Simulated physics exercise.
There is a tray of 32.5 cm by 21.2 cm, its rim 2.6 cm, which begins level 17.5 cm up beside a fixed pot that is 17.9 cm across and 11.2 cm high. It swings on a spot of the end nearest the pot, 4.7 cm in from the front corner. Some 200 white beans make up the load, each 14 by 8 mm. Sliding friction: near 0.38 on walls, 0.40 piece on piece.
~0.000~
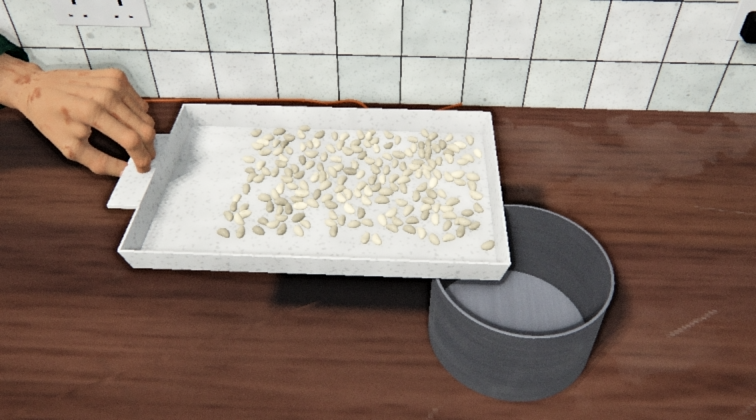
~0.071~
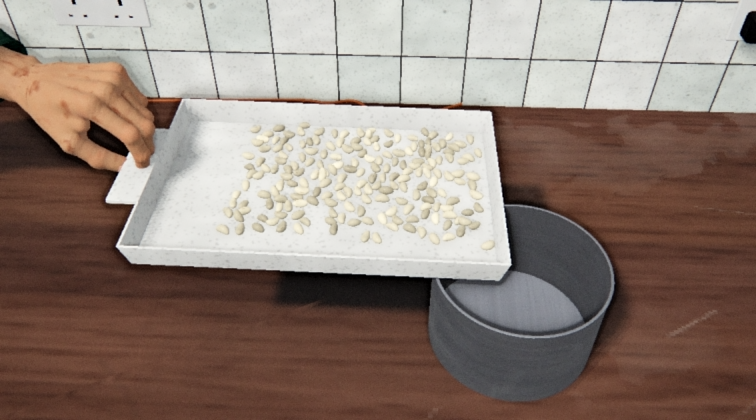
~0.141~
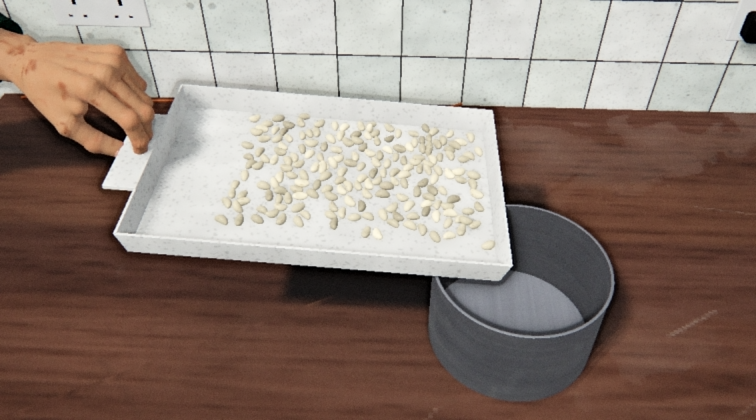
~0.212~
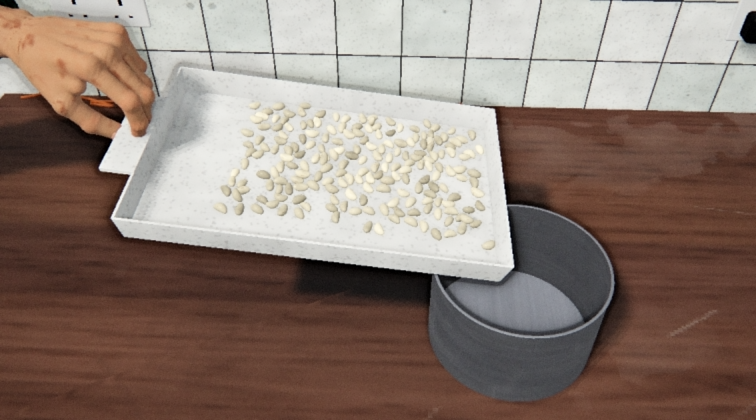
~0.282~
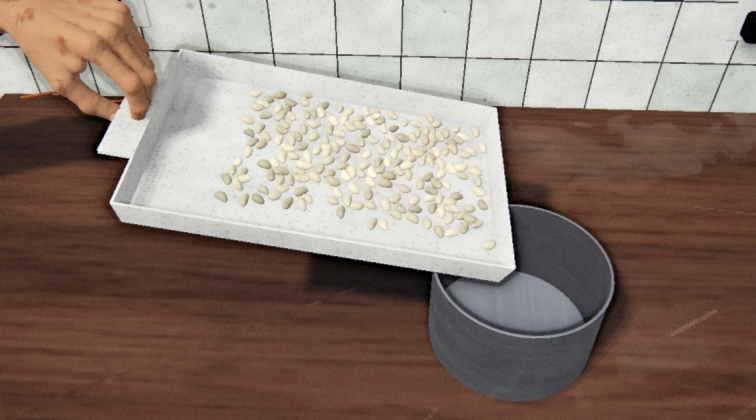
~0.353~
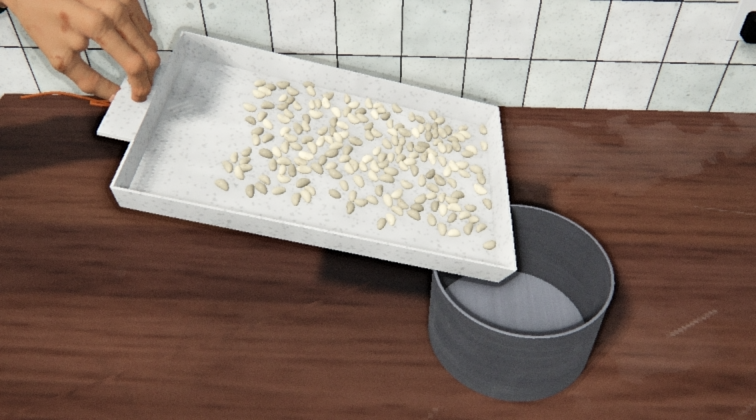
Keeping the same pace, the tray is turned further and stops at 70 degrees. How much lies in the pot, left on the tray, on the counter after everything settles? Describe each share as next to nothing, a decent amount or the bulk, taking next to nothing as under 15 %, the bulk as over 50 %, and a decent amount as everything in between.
My prediction: Pot: A medium amount; tray: The majority; counter: A small amount.
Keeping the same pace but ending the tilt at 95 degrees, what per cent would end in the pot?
In that case some 80 per cent.
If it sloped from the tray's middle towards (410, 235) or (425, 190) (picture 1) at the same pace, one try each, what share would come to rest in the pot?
That would be close to 30 per cent and then close to 15 per cent.
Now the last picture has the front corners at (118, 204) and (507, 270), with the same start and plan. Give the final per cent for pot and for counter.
Pot 25 % / counter 35 %.
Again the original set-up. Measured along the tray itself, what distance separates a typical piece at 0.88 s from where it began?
Around 9 centimetres.
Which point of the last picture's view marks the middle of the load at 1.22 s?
Look about (491, 186) in the last view.
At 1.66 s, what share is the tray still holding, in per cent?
Estimate: Near 95 in a hundred.
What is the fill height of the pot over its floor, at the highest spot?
My guess is around 1.0 centimetres.
After 0.88 s, tilt 41 degrees; the tray holds 100 %, the pot 0 %.
Then, at 1.22 s, tilt 58 degrees; the tray holds 95 %, the pot 0 %.
Then, at 1.66 s, tilt 70 degrees; the tray holds 95 %, the pot 5 %.
At rest (3.1 s), pot 30 %, tray 65 %, counter 5 %.
